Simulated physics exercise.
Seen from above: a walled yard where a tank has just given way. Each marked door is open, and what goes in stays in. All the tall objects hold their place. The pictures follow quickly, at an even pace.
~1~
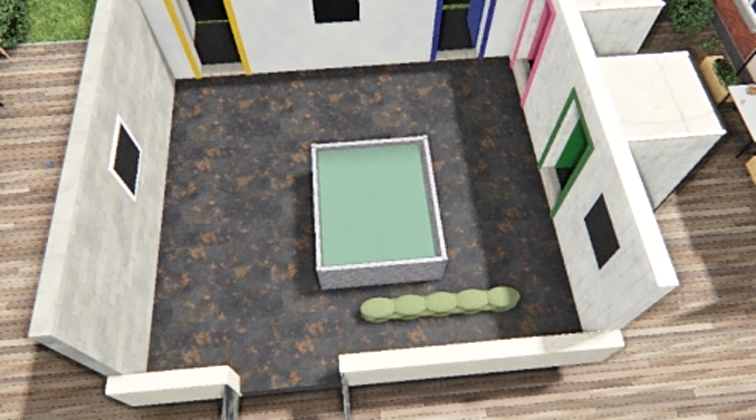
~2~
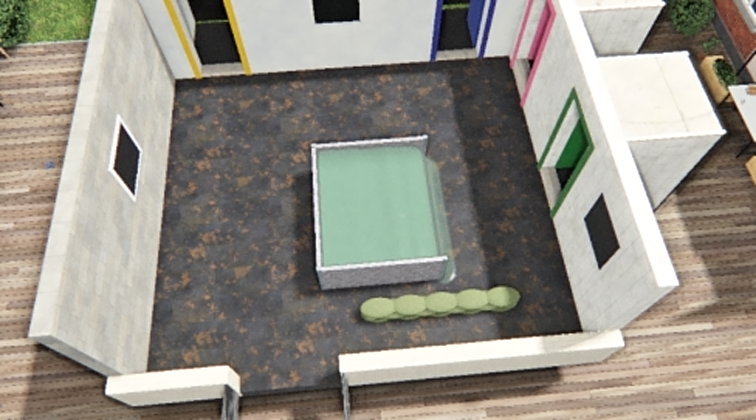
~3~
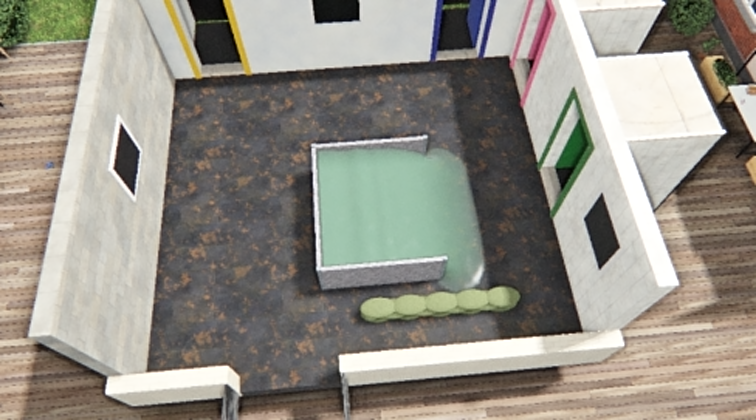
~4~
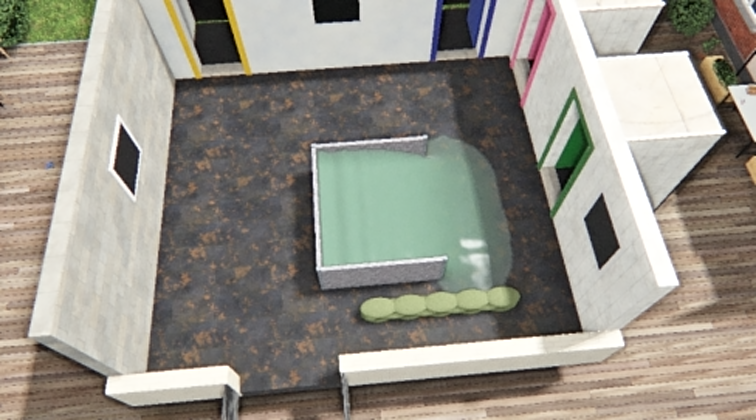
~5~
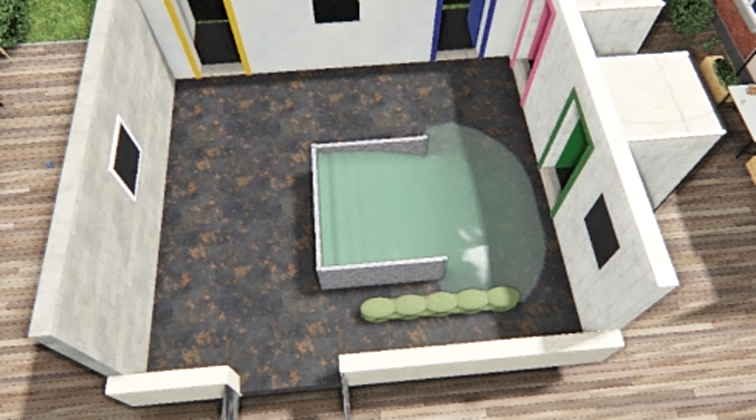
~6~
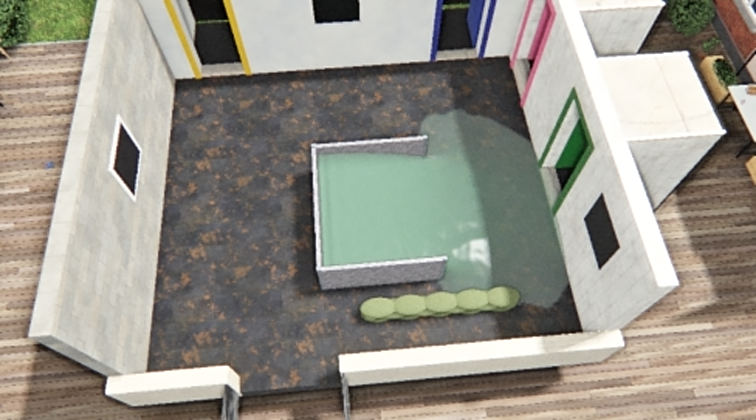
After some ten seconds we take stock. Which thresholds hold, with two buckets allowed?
In the end: The yellow door admits no more than that; the pink door admits no more than that; the green door lets in a lot; the blue door lets in a lot.
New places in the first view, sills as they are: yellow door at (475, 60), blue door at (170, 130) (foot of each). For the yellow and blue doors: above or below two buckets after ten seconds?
My reading: The yellow one goes over; the blue one is over.
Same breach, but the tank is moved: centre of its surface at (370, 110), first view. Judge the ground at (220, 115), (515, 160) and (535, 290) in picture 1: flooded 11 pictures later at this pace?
One after the other: Free of water, flooded, flooded.
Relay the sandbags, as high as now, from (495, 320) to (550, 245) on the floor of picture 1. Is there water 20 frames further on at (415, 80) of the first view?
There: Wet.
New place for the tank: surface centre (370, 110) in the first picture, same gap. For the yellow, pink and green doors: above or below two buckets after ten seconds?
My reading: The yellow door keeps below it, the pink door floods, the green door floods.
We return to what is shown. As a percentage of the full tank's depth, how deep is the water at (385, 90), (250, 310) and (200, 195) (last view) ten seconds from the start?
About 6, 6 and 10 per cent.
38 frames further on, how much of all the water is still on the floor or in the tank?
Close to 76 %.
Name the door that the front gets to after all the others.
That is the yellow one.
A moment on, water covers 25 % of the floor; the yellow door not reached, the pink door wet at the sill, nothing in, the green door far over two buckets in, the blue door not reached.
Next, water covers 30 % of the floor; the yellow door not reached, the pink door wet at the sill, nothing in, the green door far over two buckets in, the blue door wet at the sill, nothing in.
Then, water covers 45 % of the floor; the yellow door not reached, the pink door wet at the sill, nothing in, the green door far over two buckets in, the blue door over two buckets in.
Later, water covers 85 % of the floor; the yellow door wet at the sill, nothing in, the pink door wet at the sill, nothing in, the green door far over two buckets in, the blue door far over two buckets in.
In the end, water covers 95 % of the floor; the yellow door wet at the sill, nothing in, the pink door wet at the sill, nothing in, the green door far over two buckets in, the blue door far over two buckets in.
